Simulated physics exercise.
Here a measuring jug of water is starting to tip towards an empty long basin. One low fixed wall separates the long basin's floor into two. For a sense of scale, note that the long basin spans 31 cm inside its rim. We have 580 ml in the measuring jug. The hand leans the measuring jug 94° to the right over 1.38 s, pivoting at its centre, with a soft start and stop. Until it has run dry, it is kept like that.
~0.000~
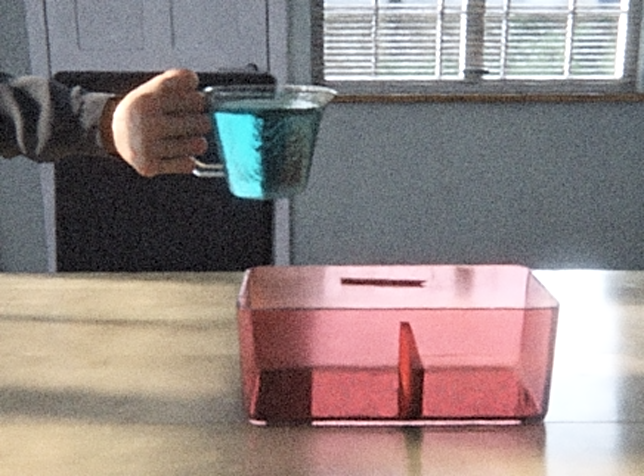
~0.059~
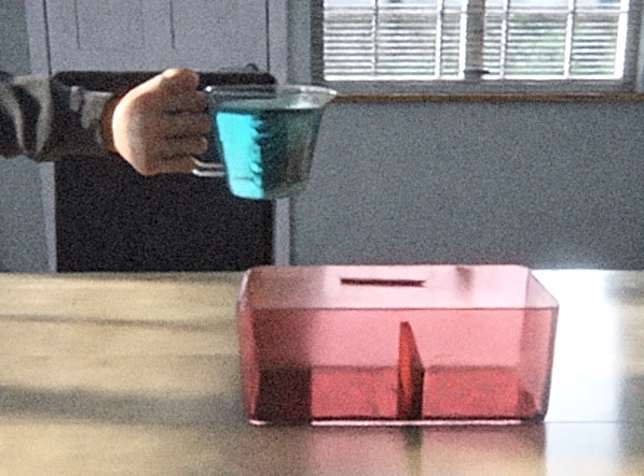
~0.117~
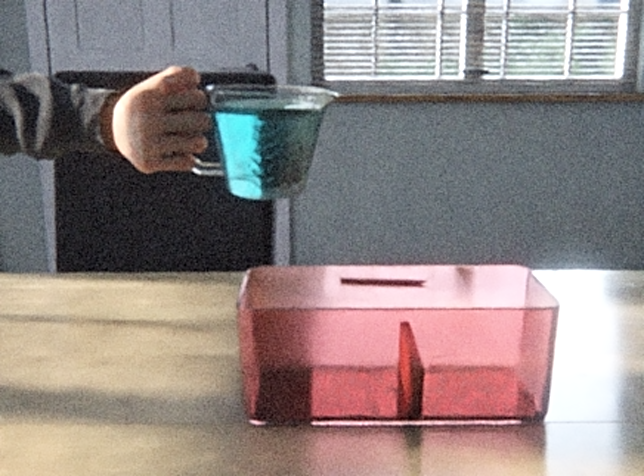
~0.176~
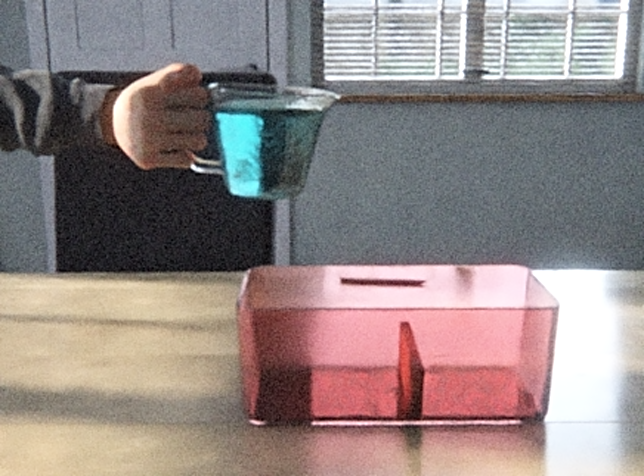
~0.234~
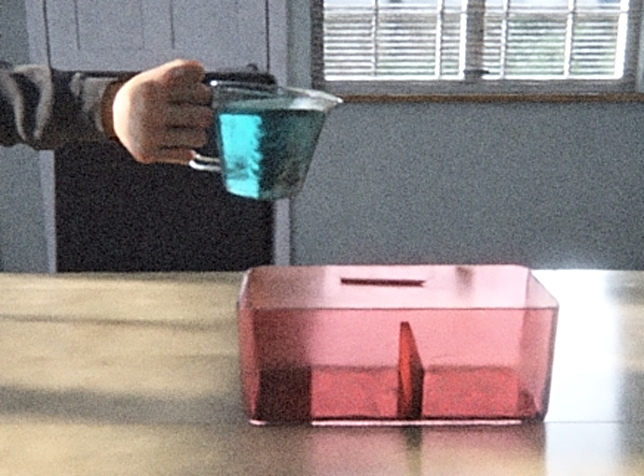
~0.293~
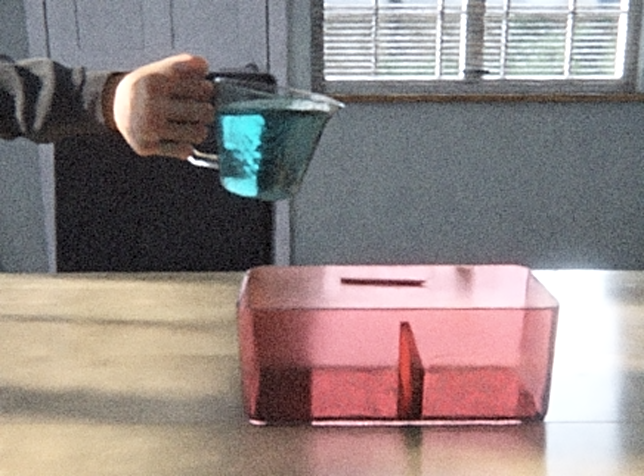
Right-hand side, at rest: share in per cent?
42 per cent.
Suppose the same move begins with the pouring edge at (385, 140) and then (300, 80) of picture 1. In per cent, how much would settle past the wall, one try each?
It comes to 90 per cent, and then 5 per cent.
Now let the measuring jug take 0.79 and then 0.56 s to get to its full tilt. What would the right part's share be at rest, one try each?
Respectively 30 and 20 %.
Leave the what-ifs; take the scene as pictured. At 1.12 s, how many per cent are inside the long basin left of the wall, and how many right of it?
Near 24 on the left, 38 on the right.
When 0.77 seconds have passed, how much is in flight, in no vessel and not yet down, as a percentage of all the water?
Near 20 per cent of it all.
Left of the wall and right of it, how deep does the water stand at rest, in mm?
Left 14 mm, right 14 mm.
Then, 0.77 s in, the tilt is 55° and 74 per cent is still to pour, 3 is left of the wall and 4 right of it.
Then, 1.12 s in, the tilt is 86° and 21 per cent is still to pour, 23 is left of the wall and 37 right of it.
Then, 1.48 s in, the tilt is 94° and 1 per cent is still to pour, 55 is left of the wall and 42 right of it.
Then, 1.88 s in, the tilt is 94° and 0 per cent is still to pour, 57 is left of the wall and 42 right of it.
Finally, 57 per cent lies left of the wall, 42 right of it and 1 outside.
